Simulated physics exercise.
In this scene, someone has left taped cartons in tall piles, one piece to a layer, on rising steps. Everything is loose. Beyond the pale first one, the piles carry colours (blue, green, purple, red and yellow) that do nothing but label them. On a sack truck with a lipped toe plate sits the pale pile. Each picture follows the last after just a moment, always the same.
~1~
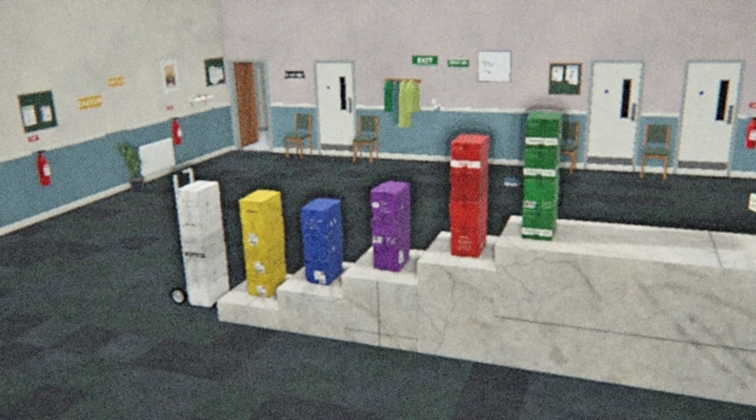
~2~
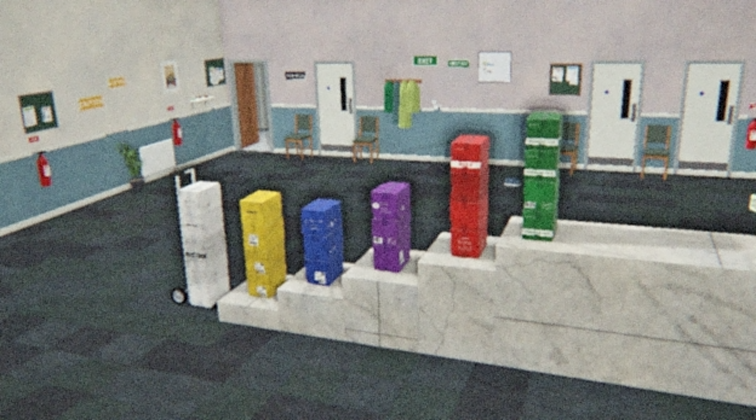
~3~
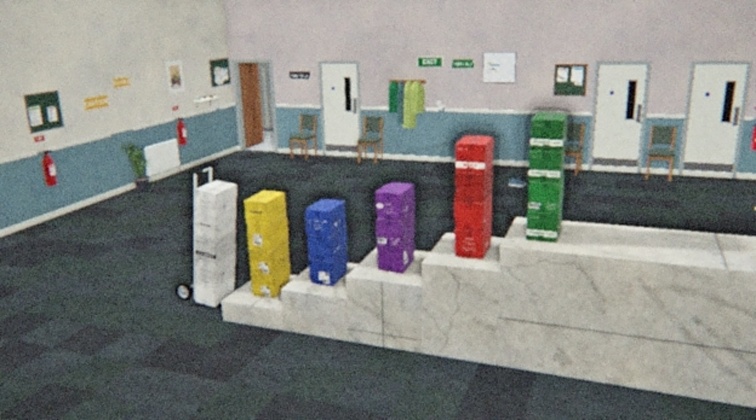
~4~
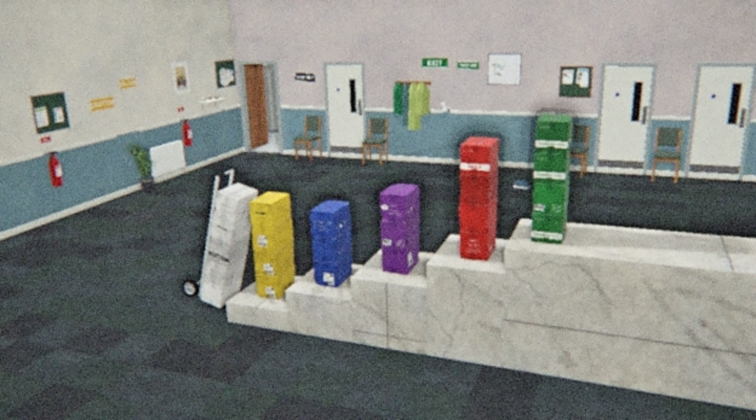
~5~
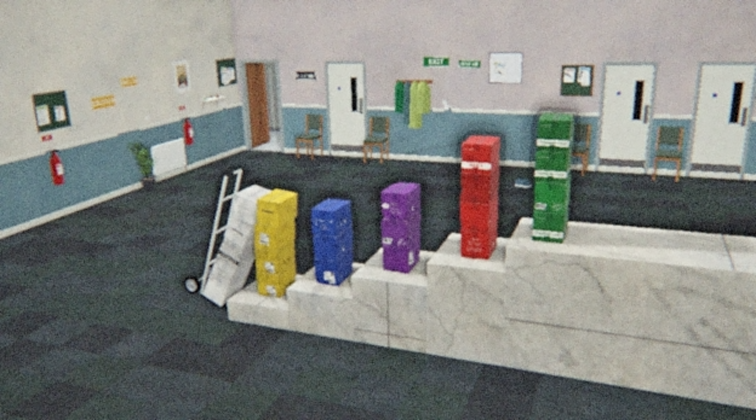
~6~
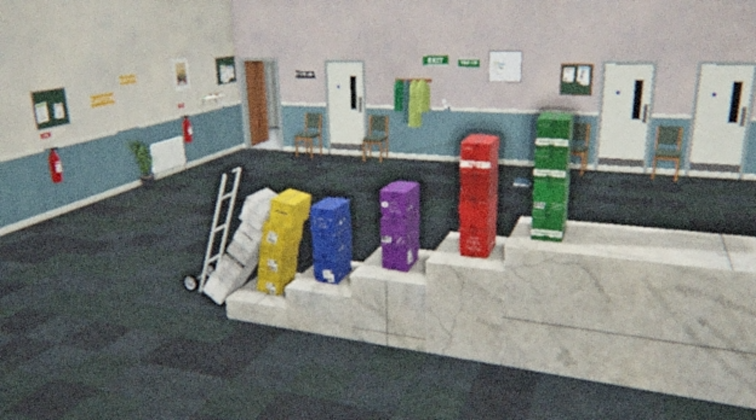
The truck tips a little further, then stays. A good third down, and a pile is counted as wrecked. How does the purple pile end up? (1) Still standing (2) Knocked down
Still standing.
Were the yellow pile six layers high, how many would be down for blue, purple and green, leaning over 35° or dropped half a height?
When it all settles, blue has 3 down, purple has 0, and green has 0.
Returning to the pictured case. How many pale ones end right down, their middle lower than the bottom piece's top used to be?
Count = 1.
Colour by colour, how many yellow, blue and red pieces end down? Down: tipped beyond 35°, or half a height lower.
In the end the numbers are yellow 2, blue 0 and red 0.
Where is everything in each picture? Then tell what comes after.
In the first frame (pixels give the middle of a visible side), truck frame level; top purple carton (384, 206); top blue carton (313, 222); none of the others has stirred.
Truck frame rocked barely; top purple carton (384, 206), in the second frame.
Truck frame (195, 200) rocked a little, top of the pale pile leaning a little; top purple carton (388, 207); none of the others has stirred, in the third frame.
Truck frame (214, 202) rocked clearly, top of the pale pile leaning clearly; top purple carton (393, 208); none of the others has stirred, in the fourth frame.
Truck frame (221, 201) rocked clearly, top of the pale pile leaning clearly; top purple carton (394, 207); top yellow carton (268, 213) tilted barely; one has shifted, in the fifth frame.
Truck frame (220, 199) rocked clearly, top of the pale pile leaning clearly; top purple carton (393, 205); top yellow carton (281, 214) tilted a little; movement in 4 of them, in the sixth frame.
Shortly afterwards, 5 of the pale pile down; none of the 3 purple cartons down (0 of 18 in all colours); top purple carton unmoved; top yellow carton tilted clearly.
Next, 5 of the pale pile down; none of the 3 purple cartons down (0 of 18 in all colours); top purple carton unmoved; top yellow carton tilted clearly, half its height lower.
In the end, 5 of the pale pile down; none of the 3 purple cartons down (2 of 18 in all colours); top purple carton a little from its place; top blue carton tilted well over, half its height lower. From the last view, middles, top purple carton near (406, 200), top blue carton near (377, 231).
